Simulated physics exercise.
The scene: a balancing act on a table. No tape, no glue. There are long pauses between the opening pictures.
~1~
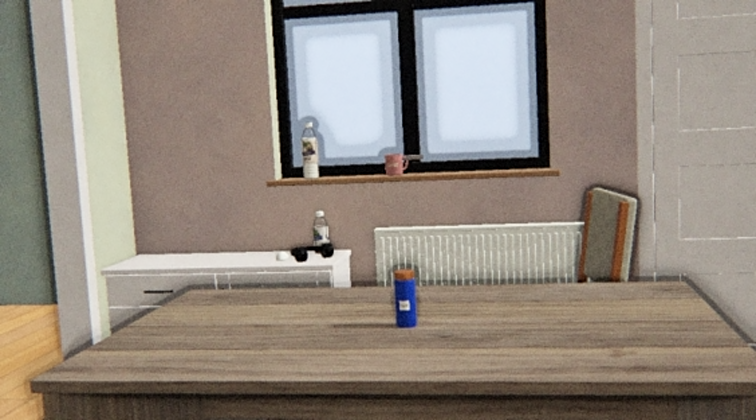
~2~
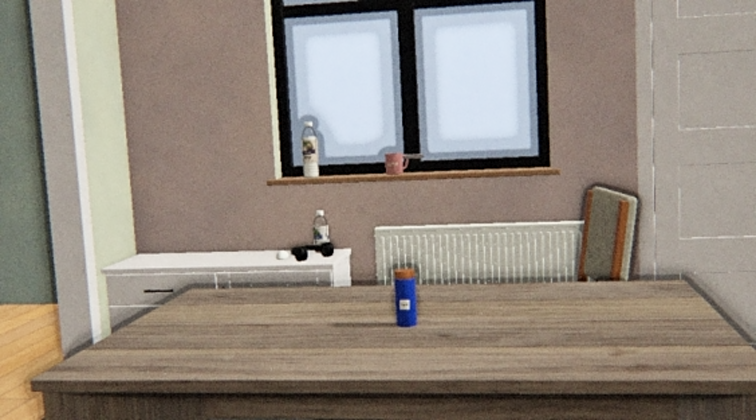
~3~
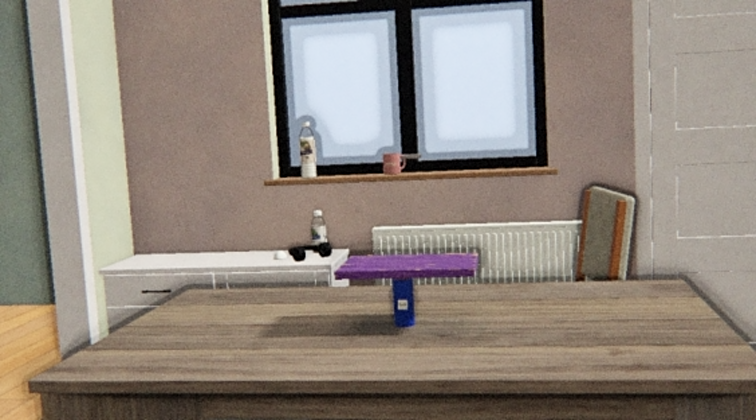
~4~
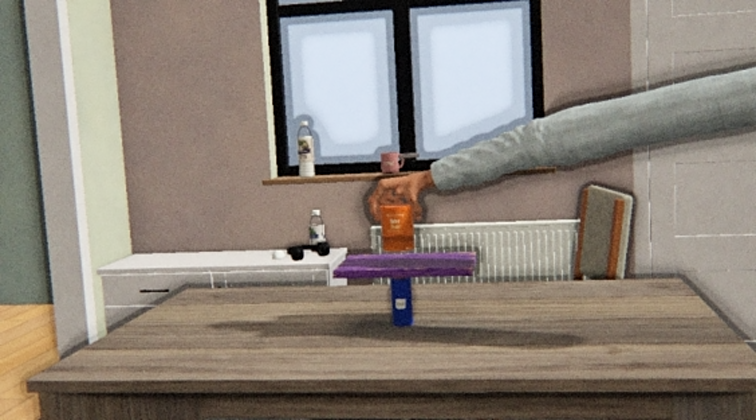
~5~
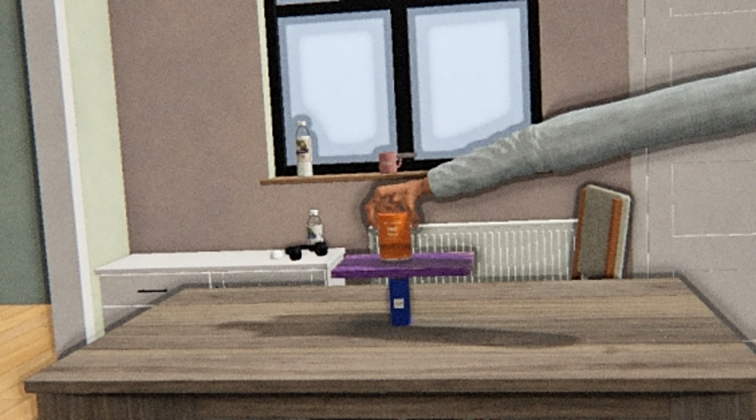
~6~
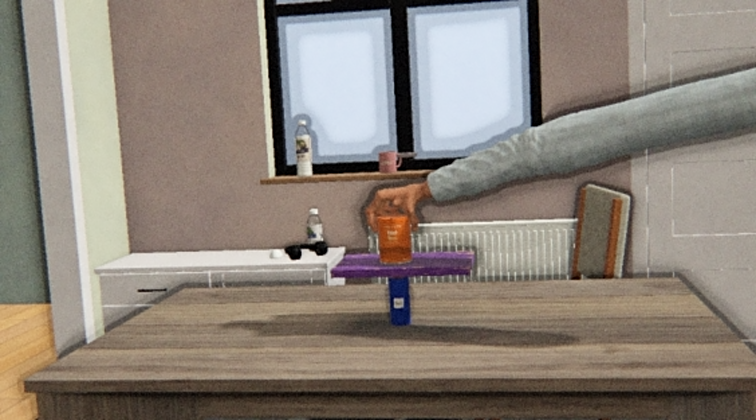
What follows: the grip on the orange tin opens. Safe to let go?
Here the stack holds.
Then, 0.40 s later than the last frame, all is still.
Then, 1.30 s later than the last frame, orange tin resting near (395, 240).
When it is over, all 3 as before. End places, in pixels of the last picture, orange tin near (395, 240). The stack stays up.
